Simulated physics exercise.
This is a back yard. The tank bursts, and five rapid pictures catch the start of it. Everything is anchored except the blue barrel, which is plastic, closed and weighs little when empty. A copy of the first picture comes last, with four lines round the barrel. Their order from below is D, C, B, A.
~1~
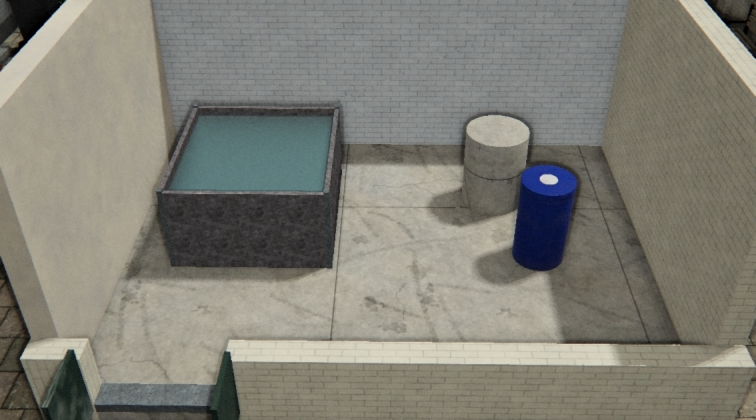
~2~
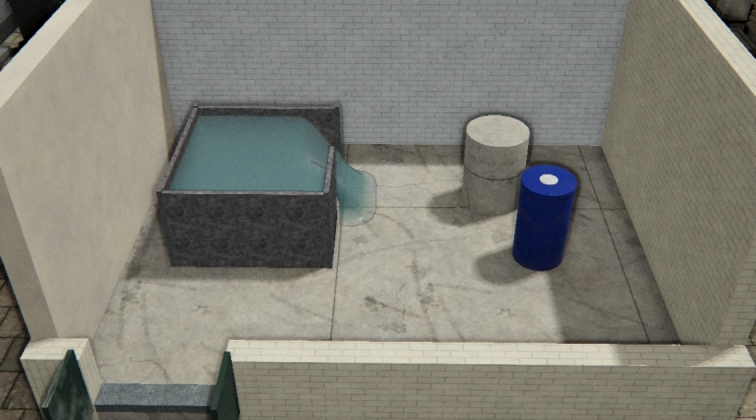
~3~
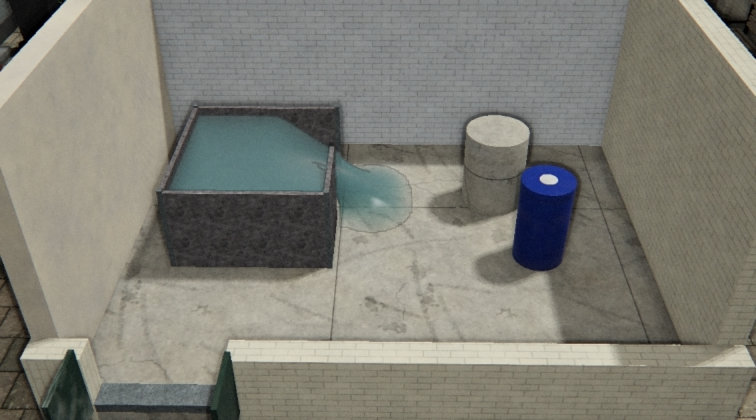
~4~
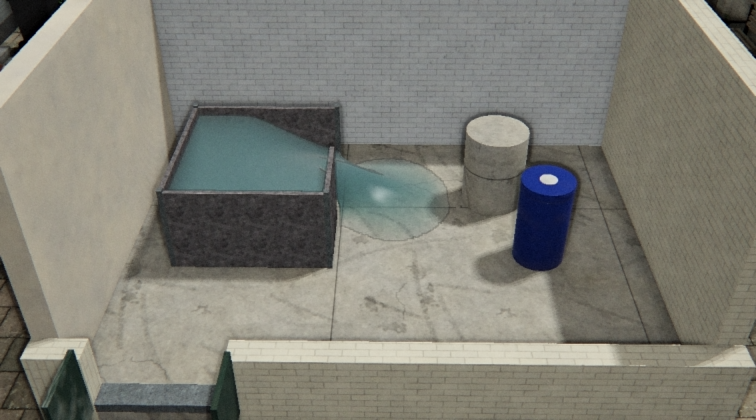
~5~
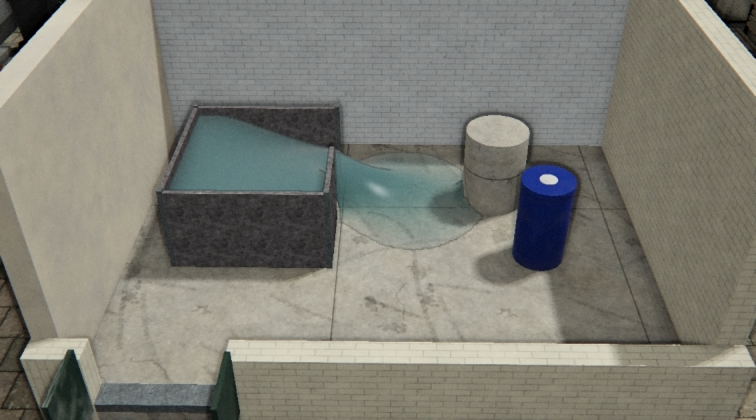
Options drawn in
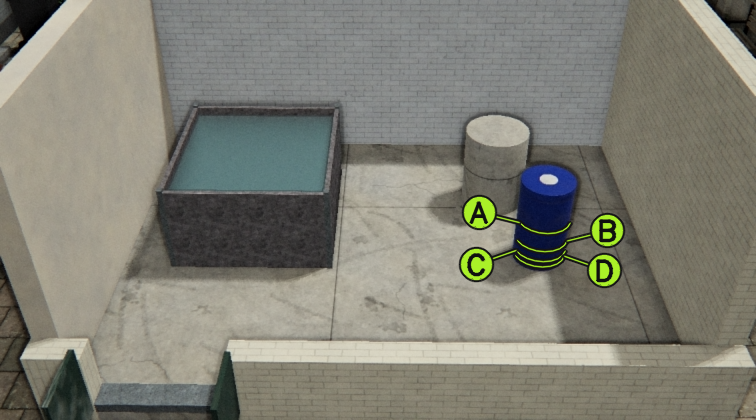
In this clip, water in a dark stone tank in a walled yard pours over the right side onto the concrete floor, spreading rightward to the base of a pale cylinder, while a blue barrel beside it stays still.
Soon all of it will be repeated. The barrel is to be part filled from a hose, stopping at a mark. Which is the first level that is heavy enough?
That is mark A.
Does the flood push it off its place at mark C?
Yes.
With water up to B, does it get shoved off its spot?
Yes, that goes wrong.
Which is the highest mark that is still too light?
That would be B.
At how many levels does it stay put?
One of the four.
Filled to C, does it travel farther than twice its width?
Yes, clearly.
On the marked copy, A at (547, 233); B at (544, 251); C at (543, 261); D at (542, 267); from the bottom up D, C, B, A.
If A is chosen, it does not move.
If B is chosen, it is pushed about its own width away.
If C is chosen, it is pushed about 6 times its own width away.
If D is chosen, it is pushed about 6 times its own width away.
